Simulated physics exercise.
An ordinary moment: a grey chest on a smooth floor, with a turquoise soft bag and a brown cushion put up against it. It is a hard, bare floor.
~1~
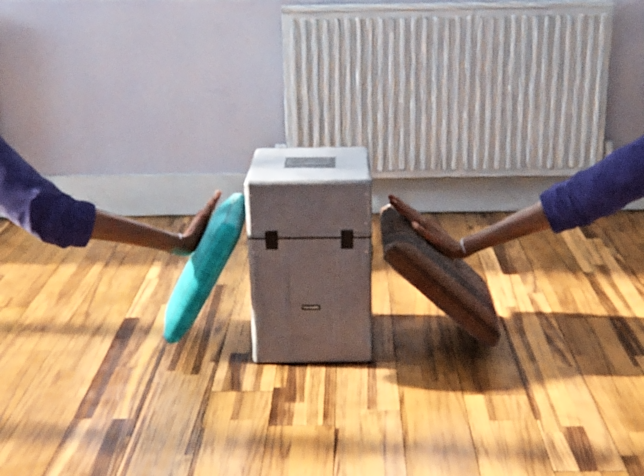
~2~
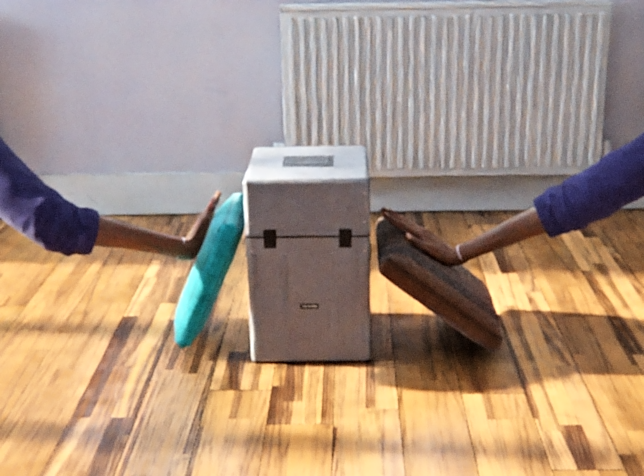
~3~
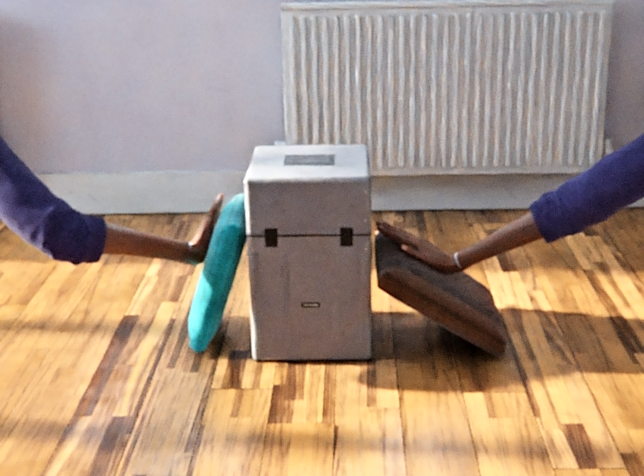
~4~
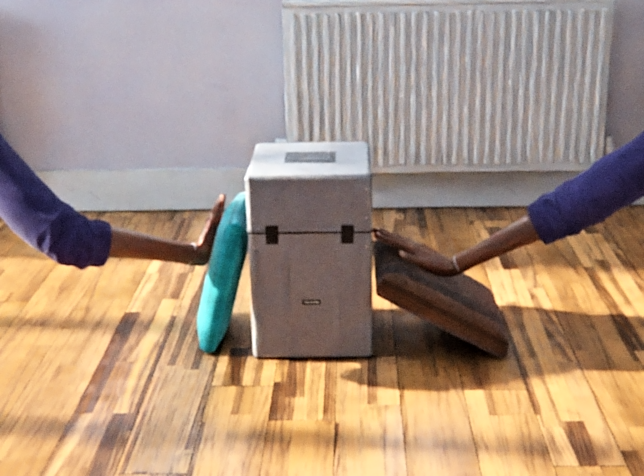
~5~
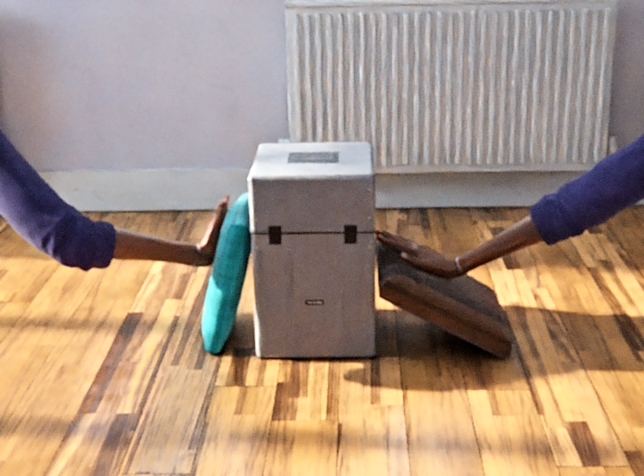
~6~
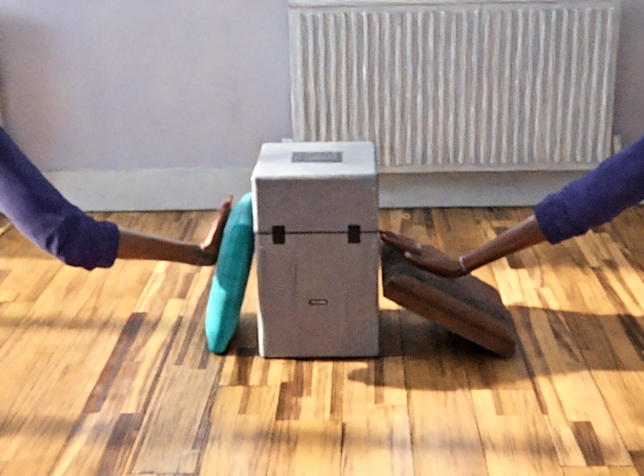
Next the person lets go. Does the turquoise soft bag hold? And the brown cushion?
As it turns out, the turquoise soft bag keeps leaning; the brown cushion slumps to the floor.
Then, 0.20 s on from there, soft bag propped as before near (236, 273); cushion slipping down near (448, 305).
Then, 0.36 s on from there, soft bag propped as before near (235, 273); cushion flat on the floor near (450, 315).
In the end, soft bag propped as before near (236, 274); cushion flat on the floor near (450, 316). The turquoise soft bag holds its lean and the brown cushion slides down flat.
